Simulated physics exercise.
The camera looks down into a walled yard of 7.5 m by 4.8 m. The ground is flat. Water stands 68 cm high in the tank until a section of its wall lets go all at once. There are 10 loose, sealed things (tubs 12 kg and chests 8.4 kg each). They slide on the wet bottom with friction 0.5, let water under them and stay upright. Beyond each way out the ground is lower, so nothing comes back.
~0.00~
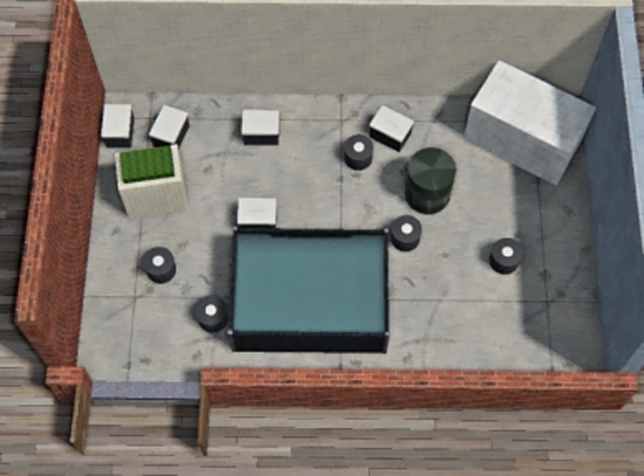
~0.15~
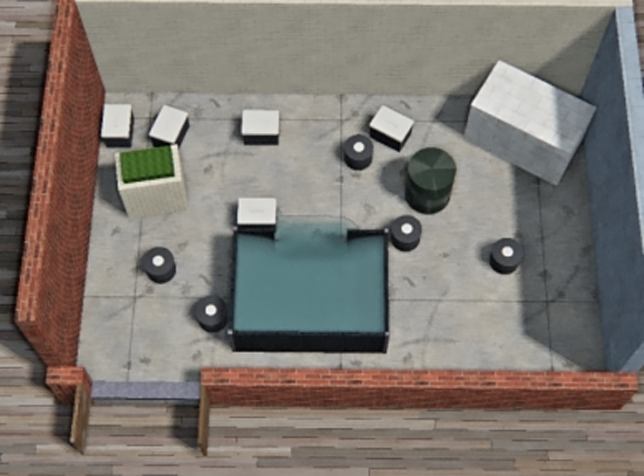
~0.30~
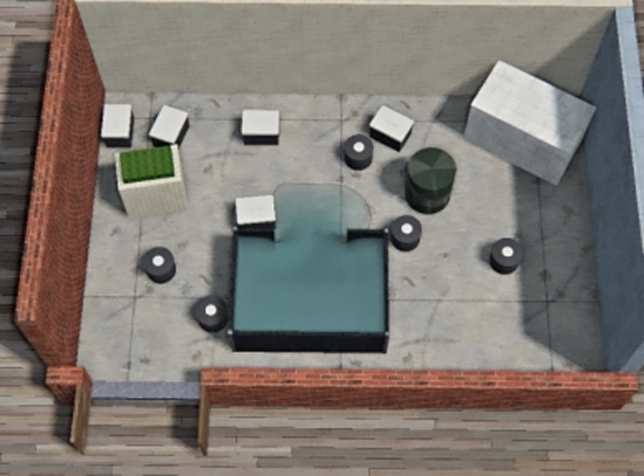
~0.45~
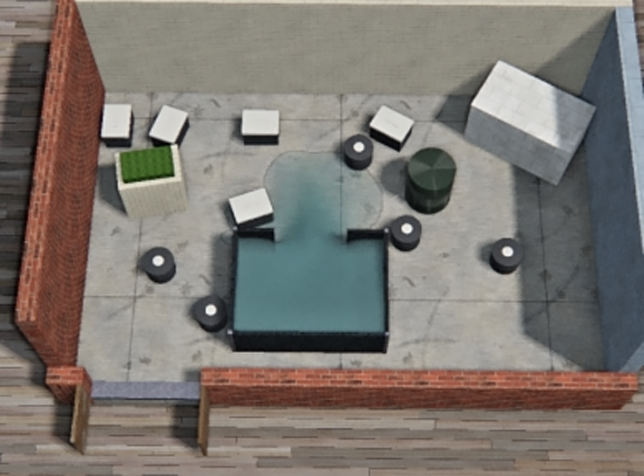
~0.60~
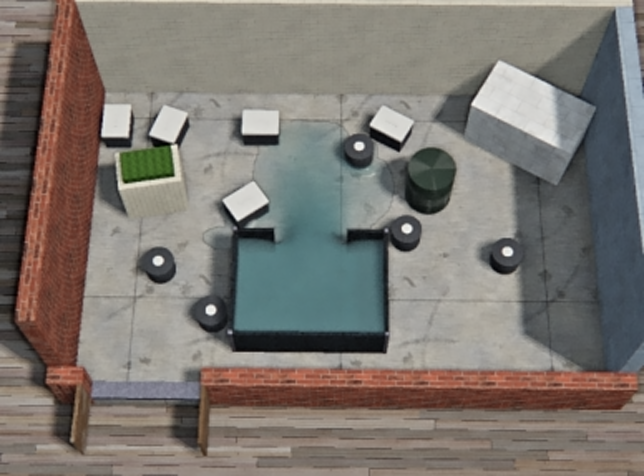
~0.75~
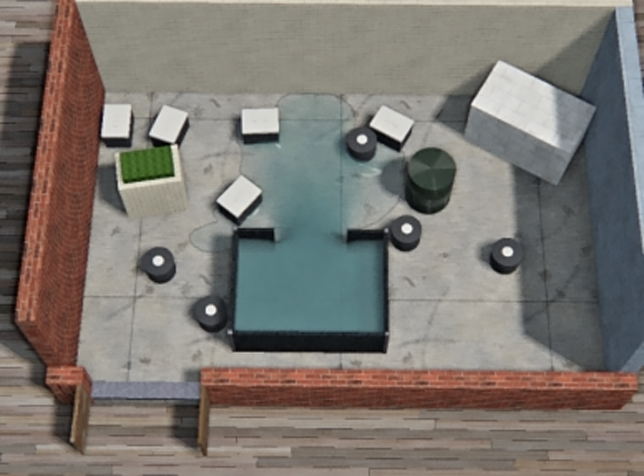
Water spreads from an opened tank across the walled yard, shifting a chest and a tub slightly.
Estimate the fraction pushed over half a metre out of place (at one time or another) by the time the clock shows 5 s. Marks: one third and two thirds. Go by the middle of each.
That comes to from one to two thirds.
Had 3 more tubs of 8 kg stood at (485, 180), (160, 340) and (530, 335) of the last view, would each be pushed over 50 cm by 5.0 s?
In that order: Over, short of it, less.
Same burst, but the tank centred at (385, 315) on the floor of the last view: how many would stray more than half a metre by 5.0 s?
In that case 6 of them.
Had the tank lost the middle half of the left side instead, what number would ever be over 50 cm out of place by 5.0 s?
In that case 6 of them.
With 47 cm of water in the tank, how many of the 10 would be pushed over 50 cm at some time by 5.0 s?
Then 6.
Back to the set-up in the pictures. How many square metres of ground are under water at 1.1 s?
Some 10.5 m2.
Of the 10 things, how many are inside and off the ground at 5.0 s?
4 of them.
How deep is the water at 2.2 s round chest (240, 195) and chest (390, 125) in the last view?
Roughly 2 and 25 cm.
After 1.1 s 2 of 10 are over 50 cm from their spots; 0 afloat.
After 2.2 s 4 of 10 are over 50 cm from their spots; 3 afloat.
After 3.5 s 6 of 10 are over 50 cm from their spots; 5 afloat.
After 5.0 s 6 of 10 are over 50 cm from their spots, and 6 have been at some point; 4 afloat.
